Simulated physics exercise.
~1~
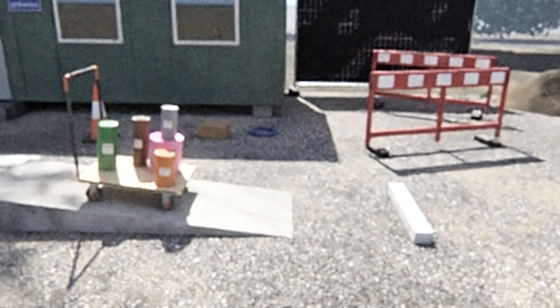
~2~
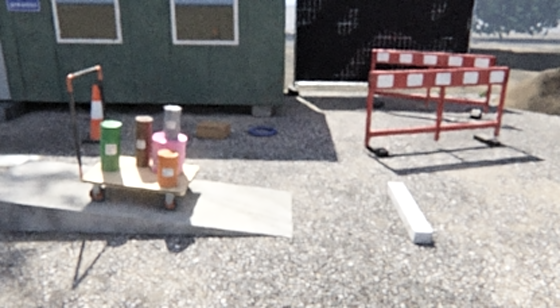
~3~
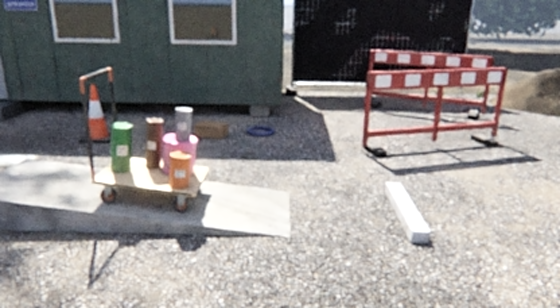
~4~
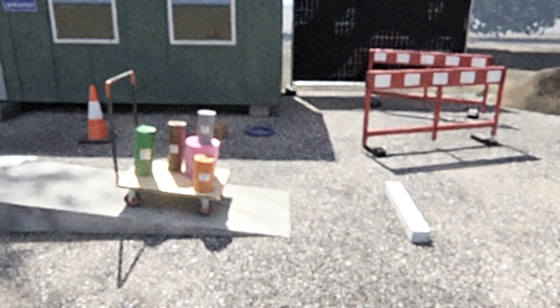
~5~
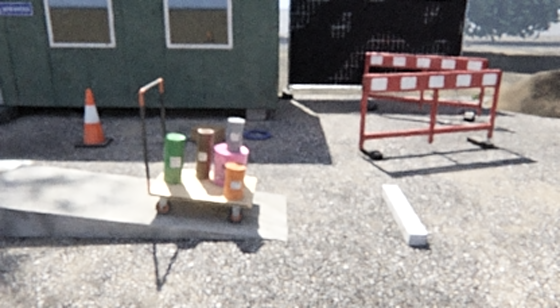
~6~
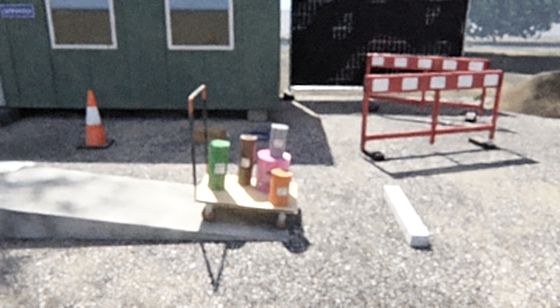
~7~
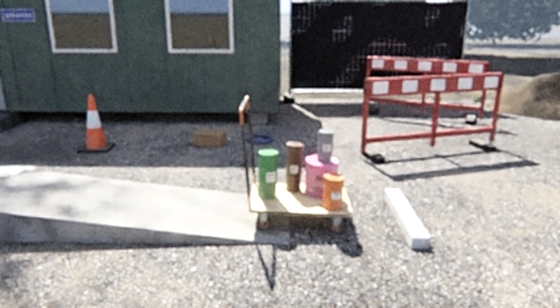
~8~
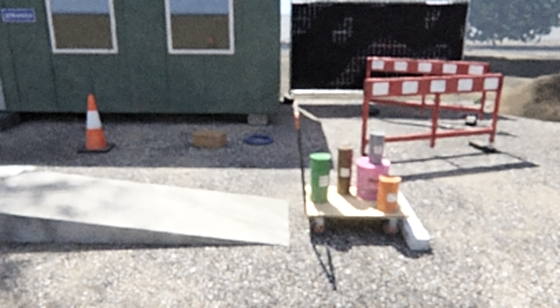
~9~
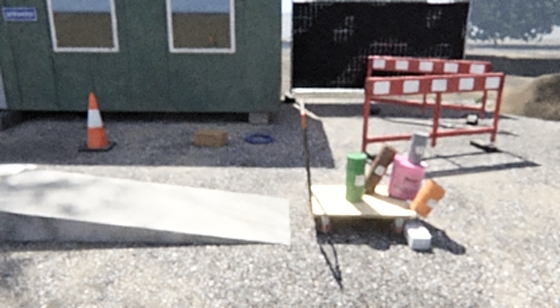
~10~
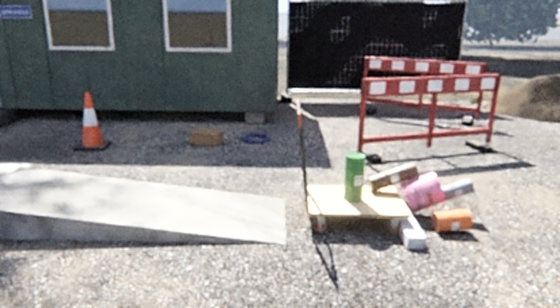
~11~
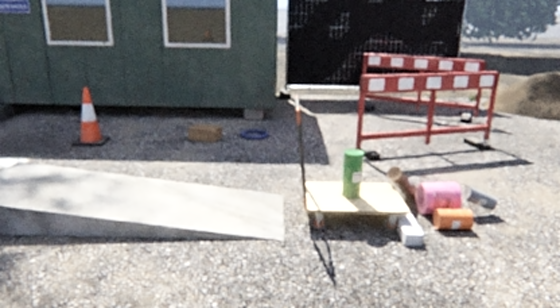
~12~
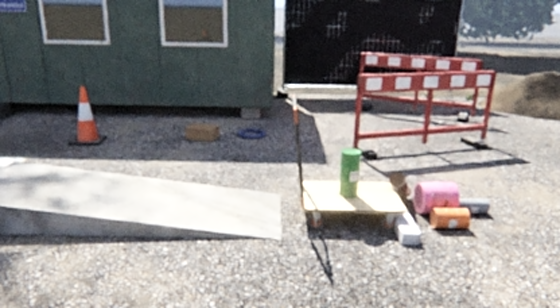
On sunlit gravel outside a green cabin, with an orange cone and red and white barriers nearby, a flat trolley stands on a low concrete ramp carrying green, brown, grey and orange canisters and a pink pail. With nobody holding it, the trolley rolls to the right, gathering speed down the ramp and onto the gravel. It stops at a white kerb block, and the load lurches forward. The orange canister tumbles off first, then the grey canister and pink pail follow as the brown one topples over. All four end up off the deck, while the green canister stays standing on it.
